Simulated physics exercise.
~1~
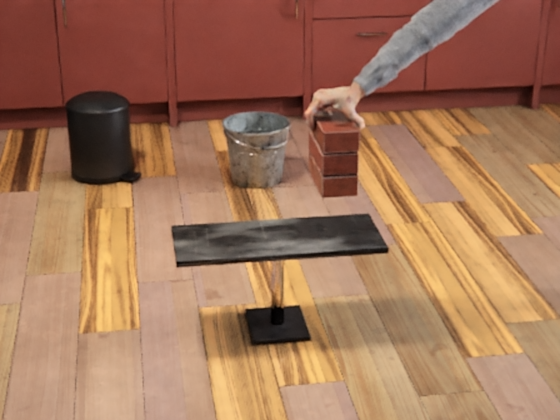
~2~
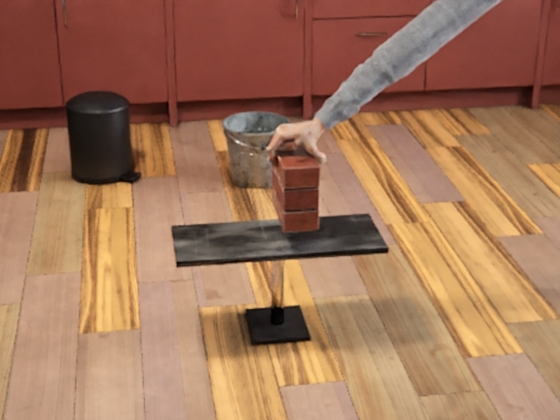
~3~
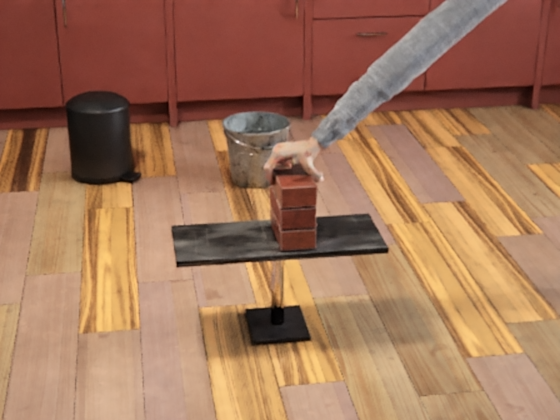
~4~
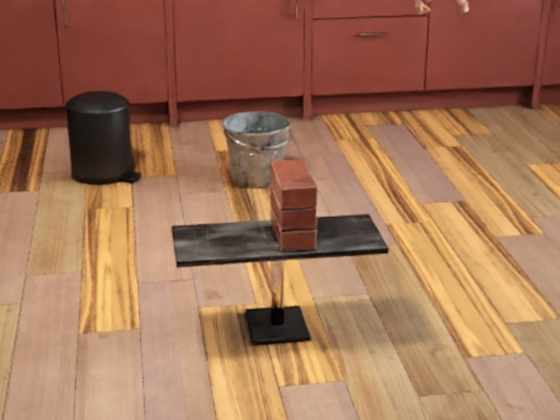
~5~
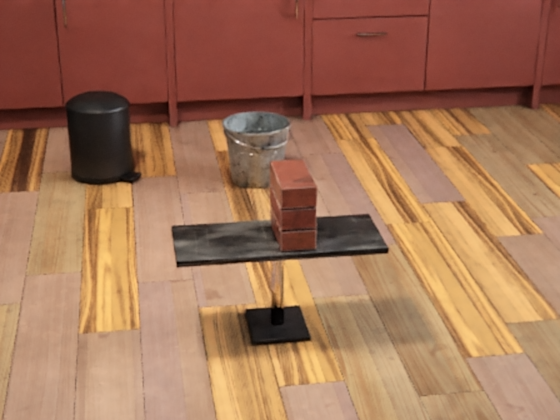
A stack of red bricks, gripped from above by a hand in a grey-blue sleeve, starts out beside a metal bucket on a wood-plank floor, behind a black stand with a wide flat top and a small square foot. The hand carries the bricks left and down toward the stand. It then lowers them onto the top, a little right of the middle. The fingers let go, and the arm draws back toward the upper right and out of view. The bricks stay where they were set, and the black stand remains level and upright, flat on its foot.
